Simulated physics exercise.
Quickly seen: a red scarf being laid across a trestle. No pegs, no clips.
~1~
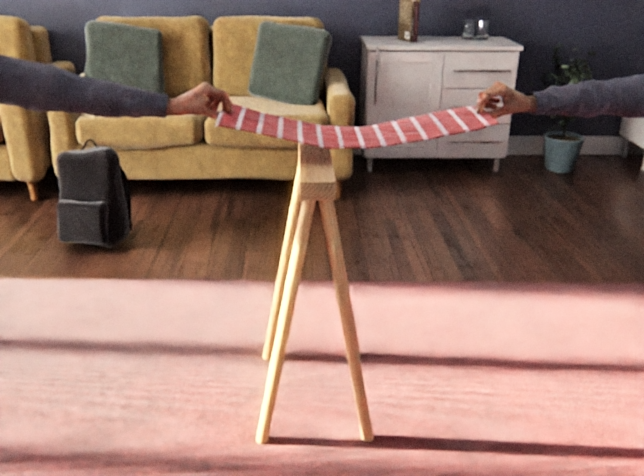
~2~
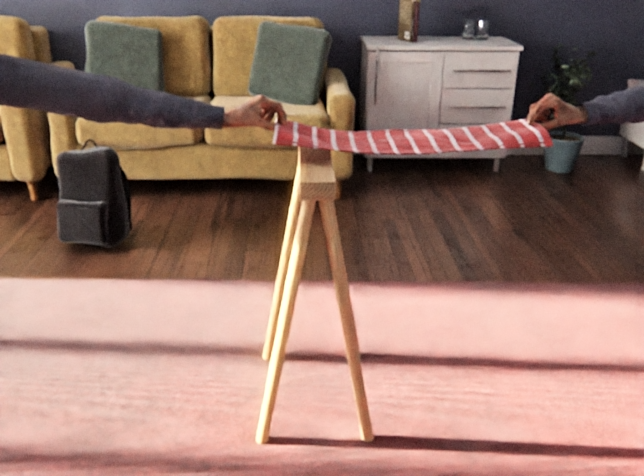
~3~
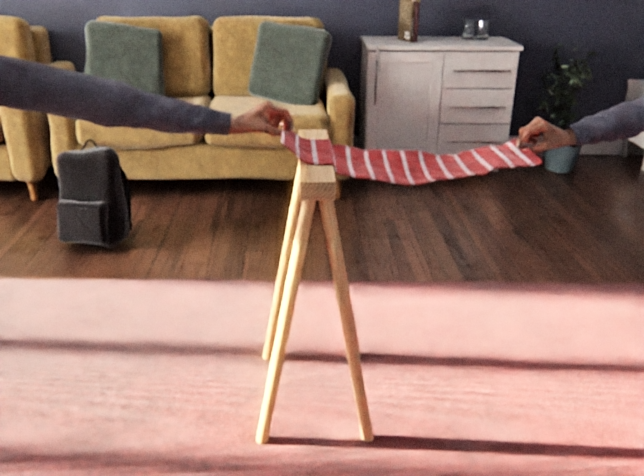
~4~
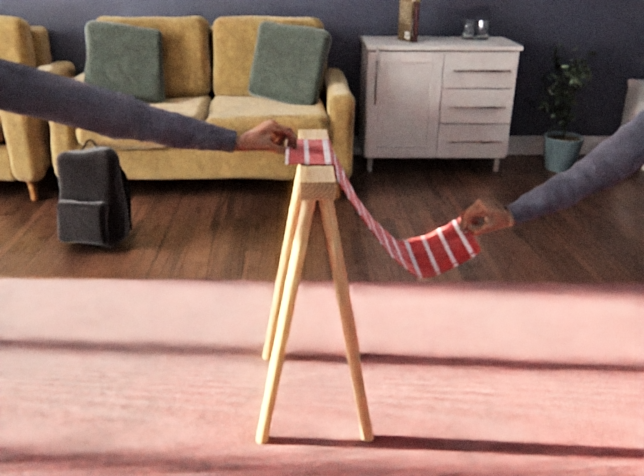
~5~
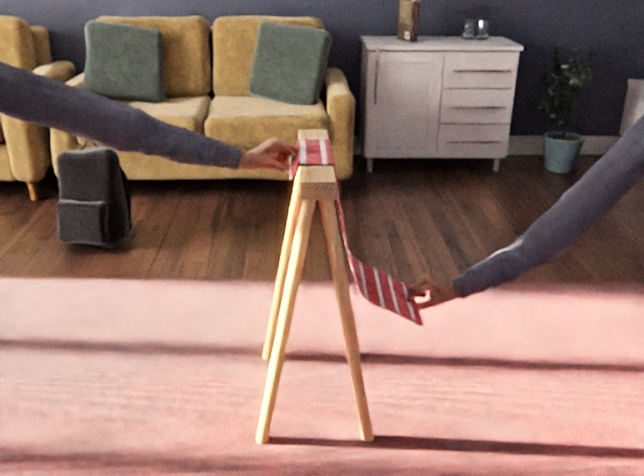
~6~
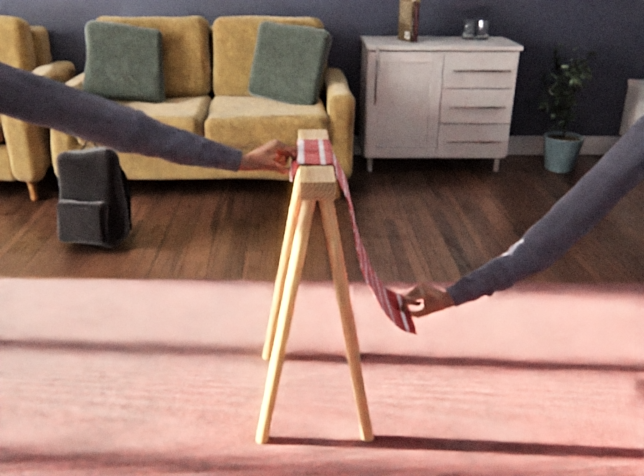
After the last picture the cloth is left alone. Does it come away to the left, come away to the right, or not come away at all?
To the right, it comes away.
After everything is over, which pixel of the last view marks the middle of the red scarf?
(352, 392).
Then, 0.26 s past the final frame, scarf clear of the top and falling near (351, 275).
Then, 0.48 s past the final frame, scarf in a heap on the floor near (351, 386).
When it is over, scarf in a heap on the floor near (352, 392). The red scarf is pulled rightwards.
